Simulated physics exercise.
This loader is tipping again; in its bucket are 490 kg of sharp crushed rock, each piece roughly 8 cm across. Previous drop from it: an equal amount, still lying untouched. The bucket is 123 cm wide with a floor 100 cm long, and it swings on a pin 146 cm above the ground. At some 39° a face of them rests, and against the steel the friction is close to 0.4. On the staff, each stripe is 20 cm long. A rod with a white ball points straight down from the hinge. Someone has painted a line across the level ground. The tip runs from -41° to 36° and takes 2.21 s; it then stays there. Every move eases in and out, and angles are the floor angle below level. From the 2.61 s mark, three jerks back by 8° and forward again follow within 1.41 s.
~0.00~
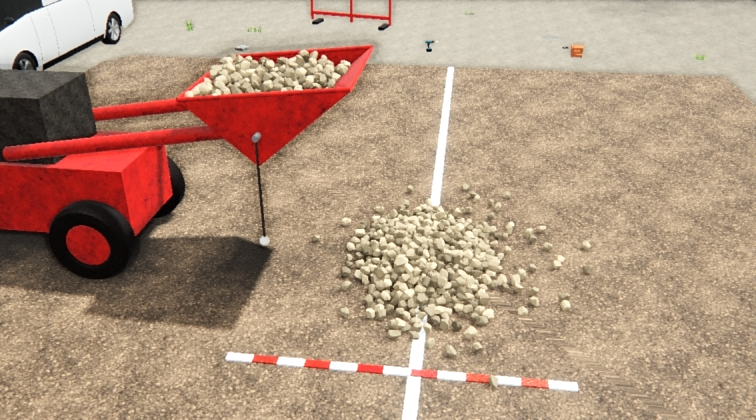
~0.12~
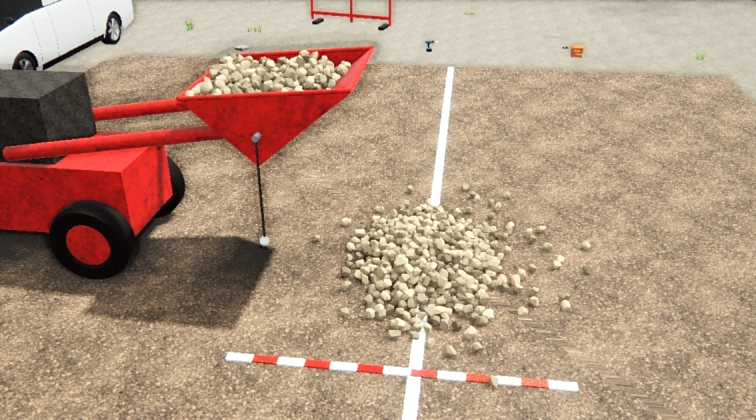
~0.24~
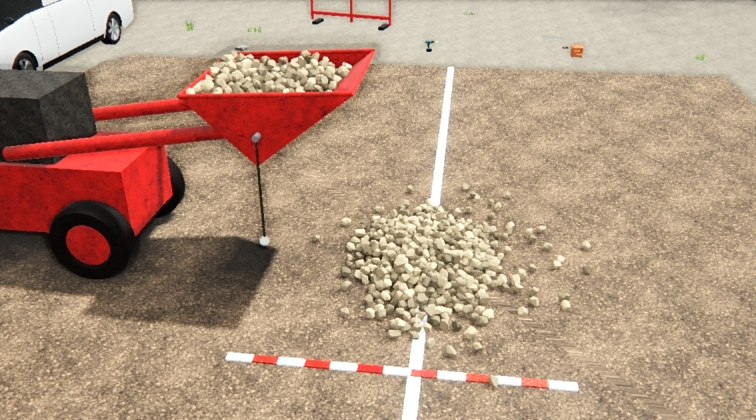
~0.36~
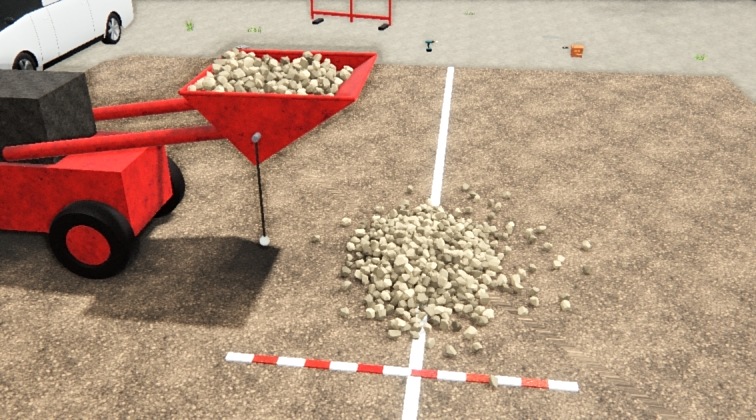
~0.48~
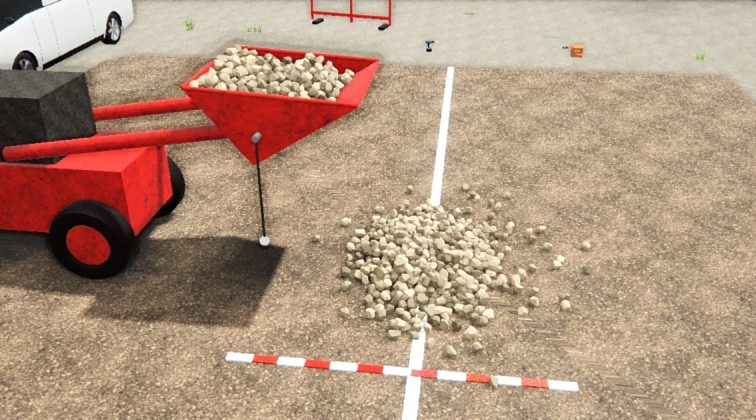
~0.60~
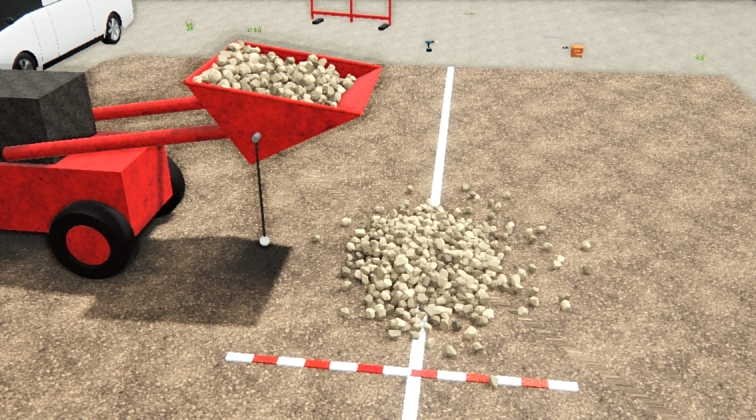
The footage shows a red loader holding a raised bucket of pale stones to the left of a stone pile on a painted white line, as the bucket slowly tilts slightly forward and the stones inside shift a little.
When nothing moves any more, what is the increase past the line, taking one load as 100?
I would say 17 out of 100.
After 1.7 s the floor is at 24°; in per cent of one load, 99 in the bucket, 52 short of the line, 49 past the line; the foremost stones are at (563, 263).
After 2.3 s the floor is at 36°; in per cent of one load, 42 in the bucket, 109 short of the line, 49 past the line; the foremost stones are at (563, 263).
After 4.5 s the floor is at 36°; in per cent of one load, 0 in the bucket, 134 short of the line, 66 past the line; the foremost stones are at (562, 260).
After 7.3 s the floor is at 36°; in per cent of one load, 0 in the bucket, 134 short of the line, 66 past the line; the foremost stones are at (562, 260). Net gain past the line, 17.
